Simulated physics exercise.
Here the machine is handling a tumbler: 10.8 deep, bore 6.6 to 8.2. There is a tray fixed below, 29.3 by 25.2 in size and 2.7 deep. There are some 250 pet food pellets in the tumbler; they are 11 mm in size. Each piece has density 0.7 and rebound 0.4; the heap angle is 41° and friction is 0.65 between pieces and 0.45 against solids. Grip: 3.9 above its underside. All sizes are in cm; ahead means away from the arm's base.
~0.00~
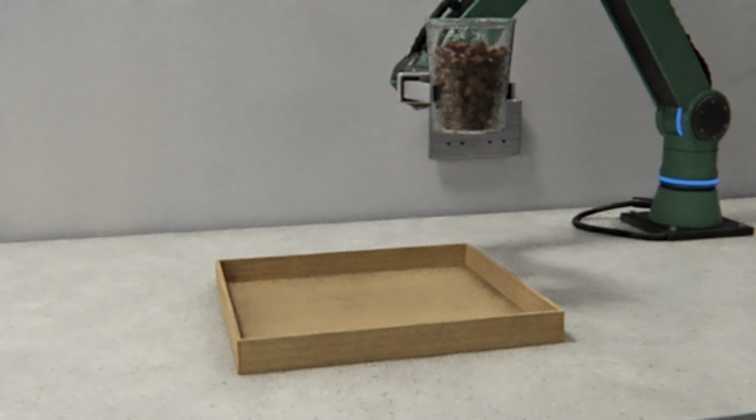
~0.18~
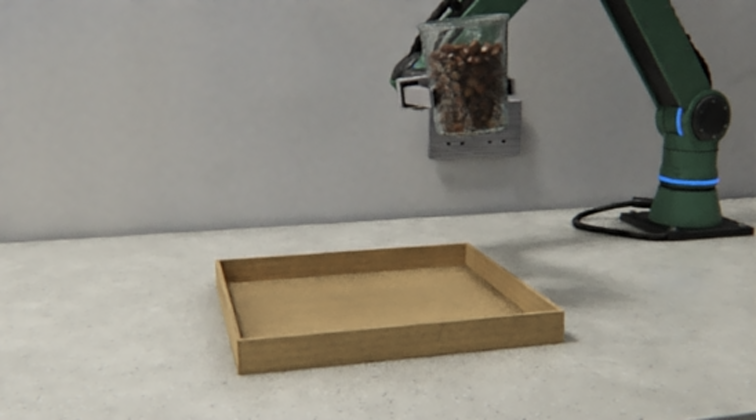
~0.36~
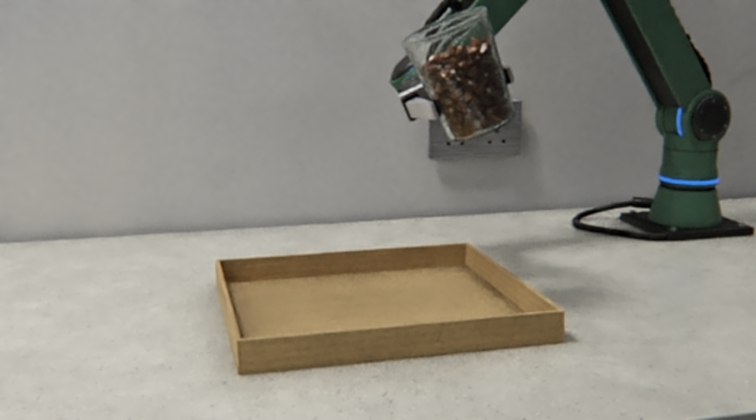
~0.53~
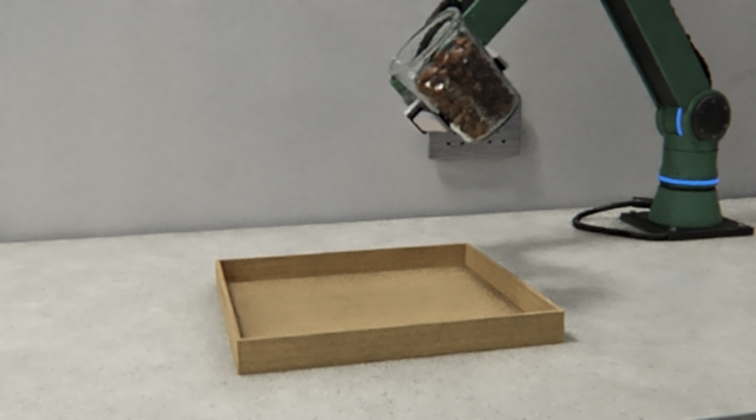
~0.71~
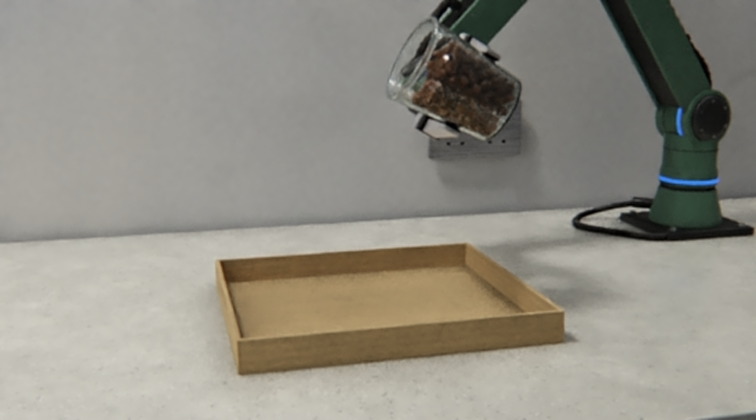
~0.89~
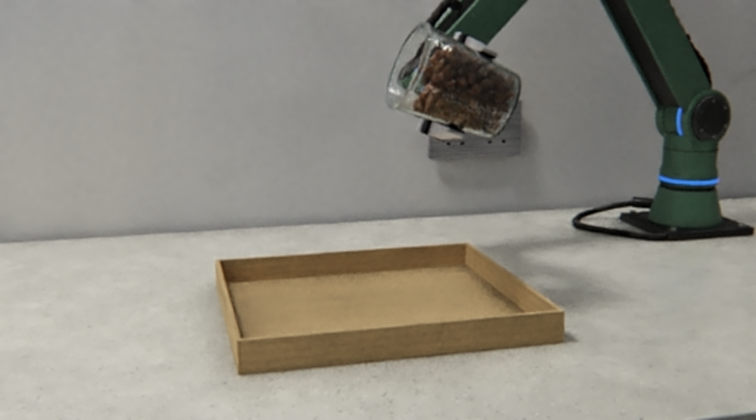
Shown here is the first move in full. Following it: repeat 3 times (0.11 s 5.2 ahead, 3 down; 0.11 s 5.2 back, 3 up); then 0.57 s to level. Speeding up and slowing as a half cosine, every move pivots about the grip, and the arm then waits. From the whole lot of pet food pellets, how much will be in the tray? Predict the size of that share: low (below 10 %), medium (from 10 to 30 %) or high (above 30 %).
Predicted share: Medium.
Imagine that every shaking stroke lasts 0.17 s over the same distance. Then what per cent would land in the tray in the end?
That change gives some 5 percent.
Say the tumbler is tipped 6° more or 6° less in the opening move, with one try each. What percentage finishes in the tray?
About 35 per cent for the first try and 15 per cent for the second.
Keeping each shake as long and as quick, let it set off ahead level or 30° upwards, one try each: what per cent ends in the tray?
50 and 75 %.
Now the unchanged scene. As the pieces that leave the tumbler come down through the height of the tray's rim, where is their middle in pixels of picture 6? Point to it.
Their middle sits near (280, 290).
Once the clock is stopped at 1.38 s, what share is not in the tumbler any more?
I'd say some 20 percent.
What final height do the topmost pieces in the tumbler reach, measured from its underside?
It reaches close to 9.5 cm in the end.
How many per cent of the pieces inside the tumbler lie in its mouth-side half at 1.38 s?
Roughly 35 %.
After 1.38 s, tilted 67° forward, highest piece 25 above the table; 206 in the tumbler, 21 in the tray, 5 on the table or floor, 20 in flight or on a rim.
After 1.87 s, tilted 26° forward, highest piece 27 above the table; 187 in the tumbler, 53 in the tray, 11 on the table or floor, 1 in flight or on a rim.
After 2.32 s, level, highest piece 28 above the table; 187 in the tumbler, 53 in the tray, 12 on the table or floor.
After 3.37 s, level, highest piece 28 above the table; 187 in the tumbler, 53 in the tray, 12 on the table or floor.
In the end, 187 in the tumbler, 53 in the tray, 12 on the table or floor. That is 21 % in the tray.
